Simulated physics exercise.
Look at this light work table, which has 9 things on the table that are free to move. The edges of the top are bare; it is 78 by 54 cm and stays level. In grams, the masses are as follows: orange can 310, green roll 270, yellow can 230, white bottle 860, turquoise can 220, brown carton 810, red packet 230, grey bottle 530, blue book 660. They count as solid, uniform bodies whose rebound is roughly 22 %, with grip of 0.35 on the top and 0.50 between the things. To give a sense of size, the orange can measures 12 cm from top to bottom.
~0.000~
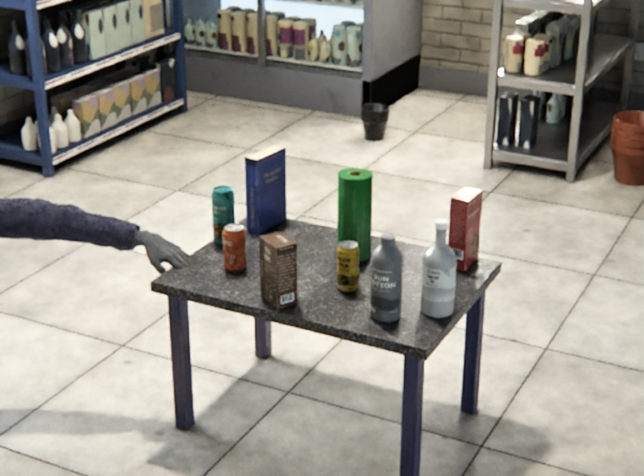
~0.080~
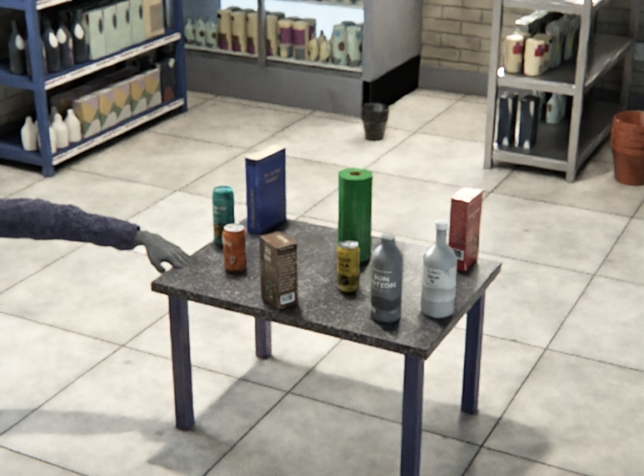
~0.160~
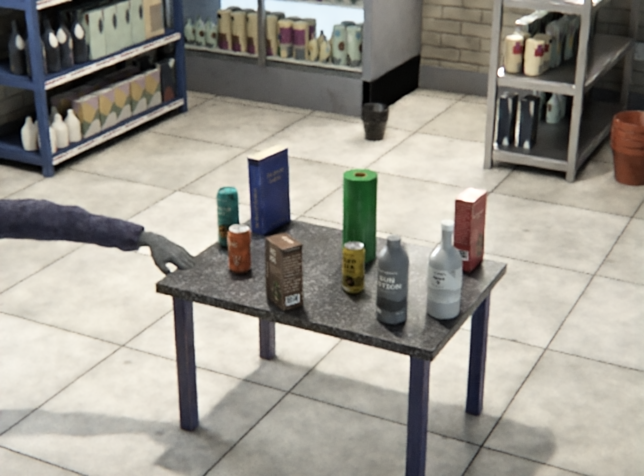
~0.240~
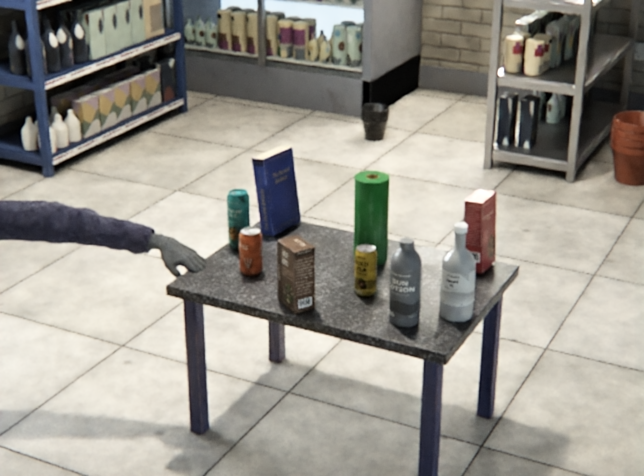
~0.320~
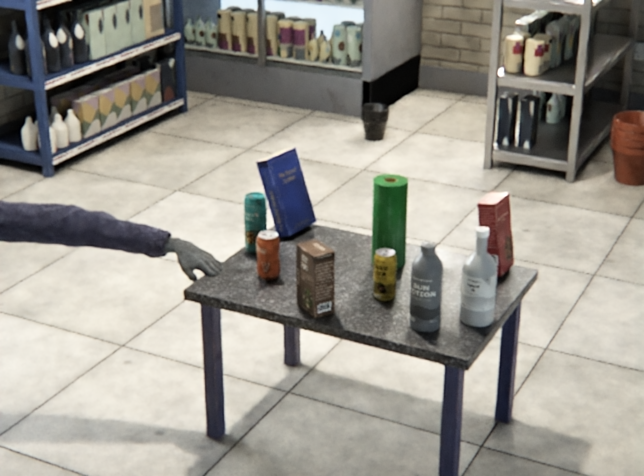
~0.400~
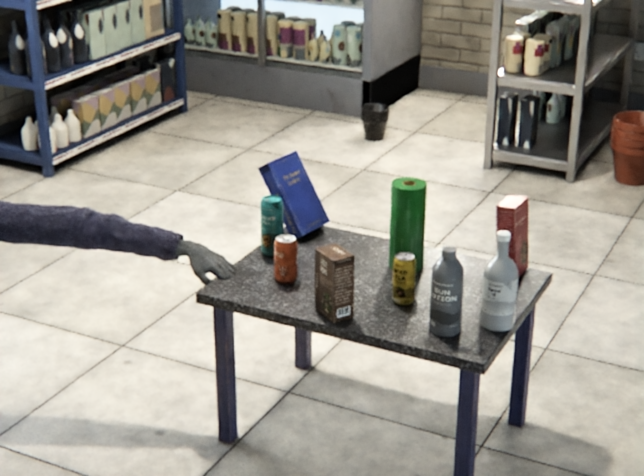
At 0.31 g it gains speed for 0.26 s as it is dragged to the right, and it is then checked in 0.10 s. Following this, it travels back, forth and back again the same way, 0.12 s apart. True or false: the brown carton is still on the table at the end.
True.
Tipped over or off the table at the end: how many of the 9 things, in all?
3.
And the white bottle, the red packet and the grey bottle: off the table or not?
Observed: White bottle exits its support; red packet exits its support; grey bottle remains in bounds.
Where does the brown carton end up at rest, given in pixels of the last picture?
It finishes at roughly (280, 271).
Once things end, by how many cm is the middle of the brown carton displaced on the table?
About 1 cm.
Around 0.70 s, table 11 cm from its start; white bottle and red packet now off the table; brown carton shifted 6 cm near (337, 284); blue book on its side.
Around 1.20 s, table 4 cm from its start; blue book now off the table.
Around 1.70 s, table 9 cm from its start; brown carton shifted 6 cm near (331, 282); grey bottle shifted 5 cm; green roll shifted 5 cm.
Finally (2.5 s), off the table, white bottle, red packet and blue book; the other 6 still in place (within 5 cm). In the last view, brown carton near (280, 271).
